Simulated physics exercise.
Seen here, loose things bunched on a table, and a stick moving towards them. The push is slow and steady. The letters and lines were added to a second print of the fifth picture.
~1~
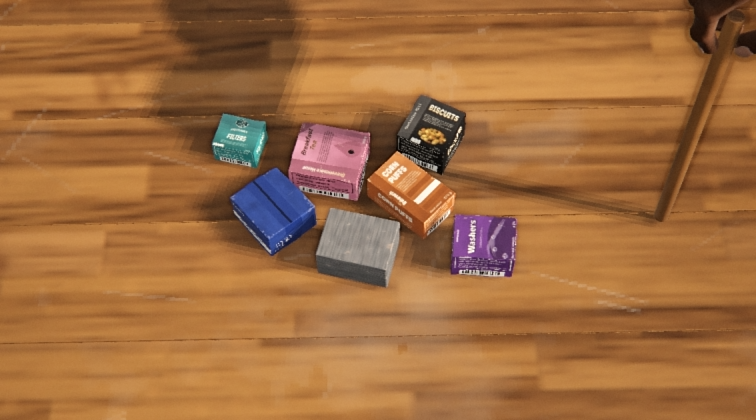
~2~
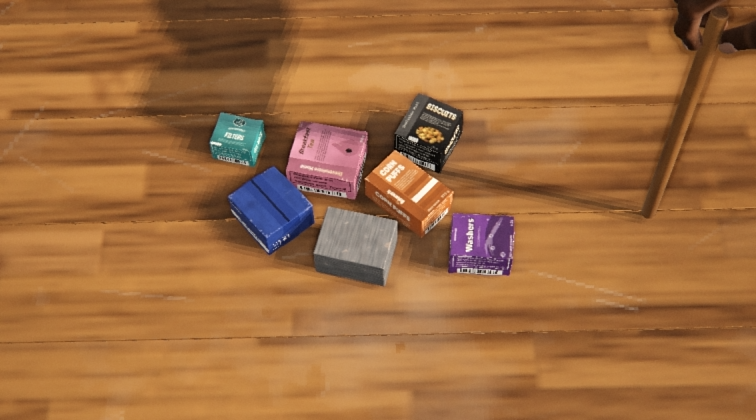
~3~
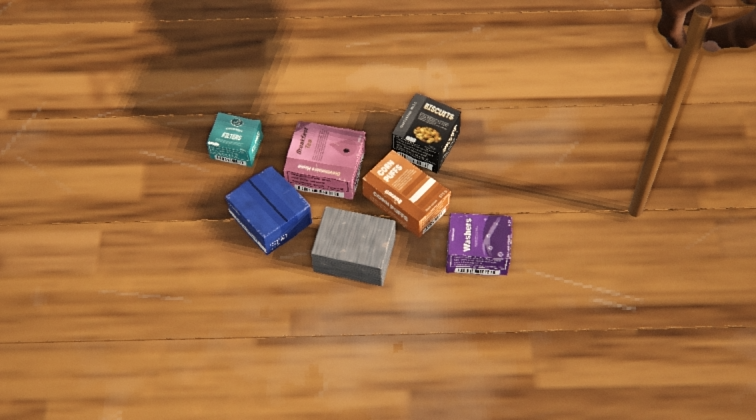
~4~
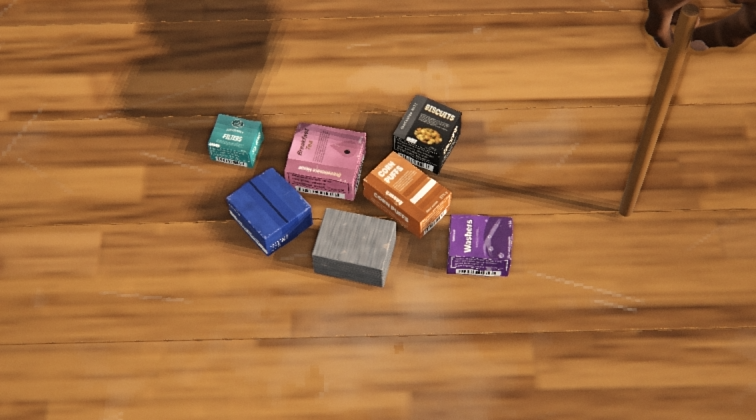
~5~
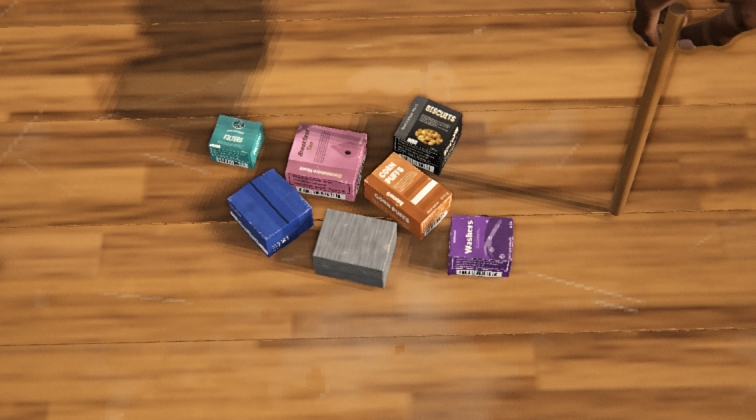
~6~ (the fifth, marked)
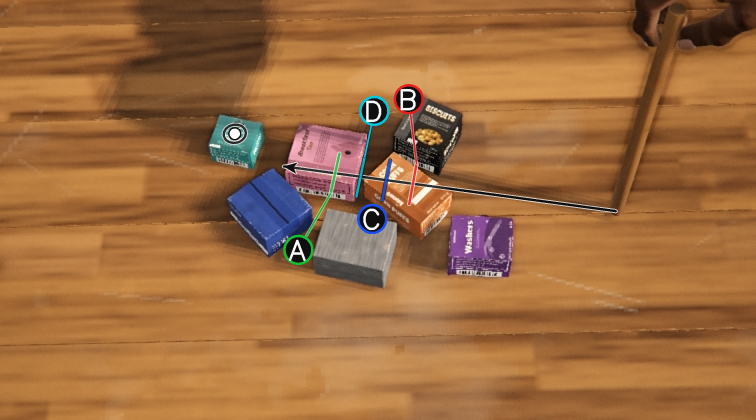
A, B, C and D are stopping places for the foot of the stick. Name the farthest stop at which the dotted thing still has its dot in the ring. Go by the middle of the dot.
Up to mark A.
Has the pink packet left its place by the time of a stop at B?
By then, no.
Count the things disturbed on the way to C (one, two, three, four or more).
It has moved one.
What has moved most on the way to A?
It is the pink packet.
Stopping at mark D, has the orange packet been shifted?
By then, yes.
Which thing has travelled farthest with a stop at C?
The orange packet.
On the marked copy, A at (335, 173); B at (412, 184); C at (386, 180); D at (360, 177); the arrow from (616, 211) to (284, 167); the white dot at (235, 134).
Following A. Soon after the start, foot of the stick (514, 199).
Later, foot of the stick (413, 185); orange packet (399, 200).
In the end, foot of the stick (335, 174); pink packet (293, 155); orange packet (394, 205); the dot is still in its ring.
As for the rest, B keeps the dot in but is short; C keeps the dot in but is short; D keeps the dot in but is short.
